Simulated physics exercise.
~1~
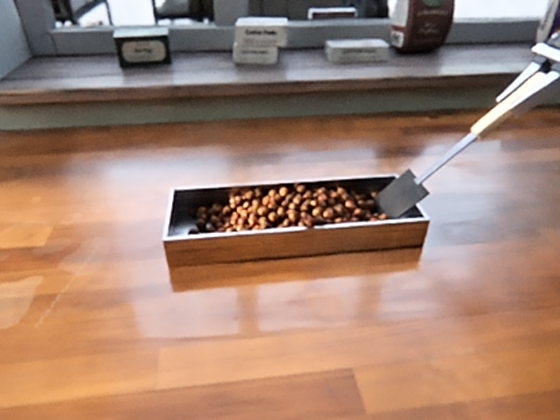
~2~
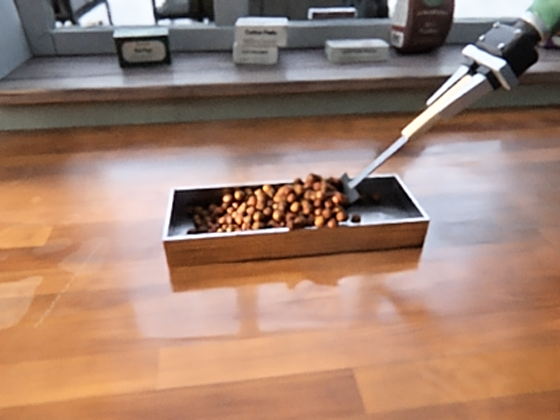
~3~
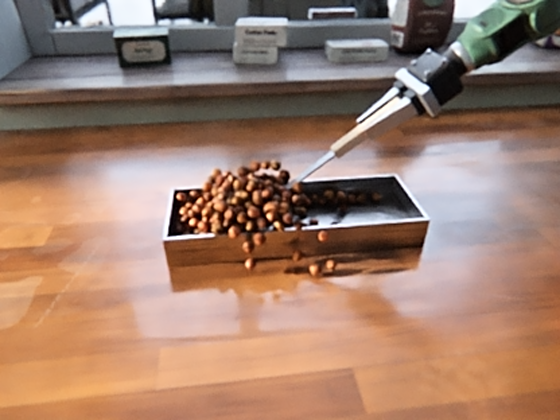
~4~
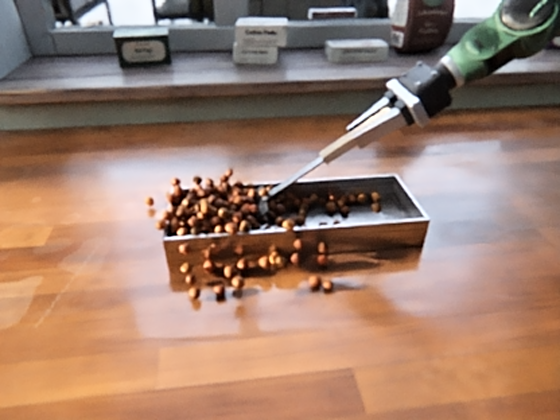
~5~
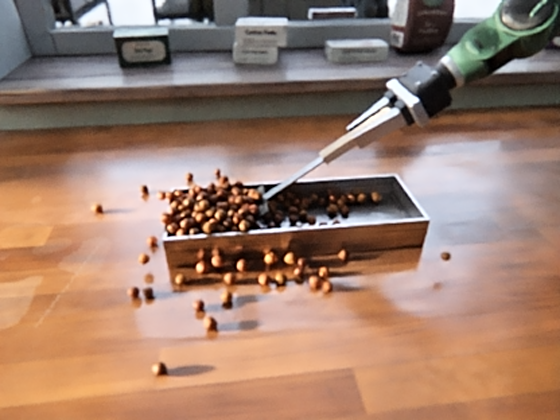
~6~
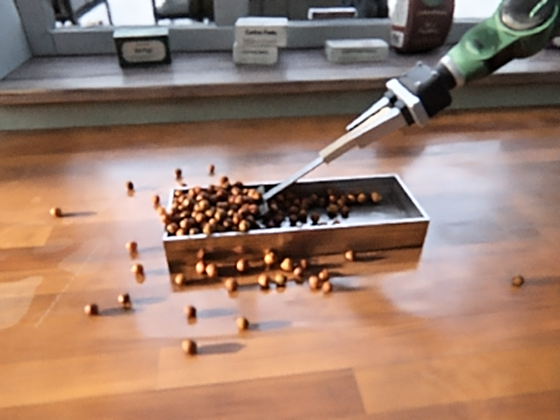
On a glossy wooden table in front of a window ledge, a long, shallow tin holds a layer of hazelnuts. A robot arm grips a turner, its flat blade set in the right end of the tin. The arm pushes the blade leftward, bunching the nuts into a heap and clearing the right side. As the heap rises at the left end, a few nuts spill over the front edge, then many more tumble out as the blade halts. The strays roll and scatter across the table, while most of the nuts stay piled in the tin.
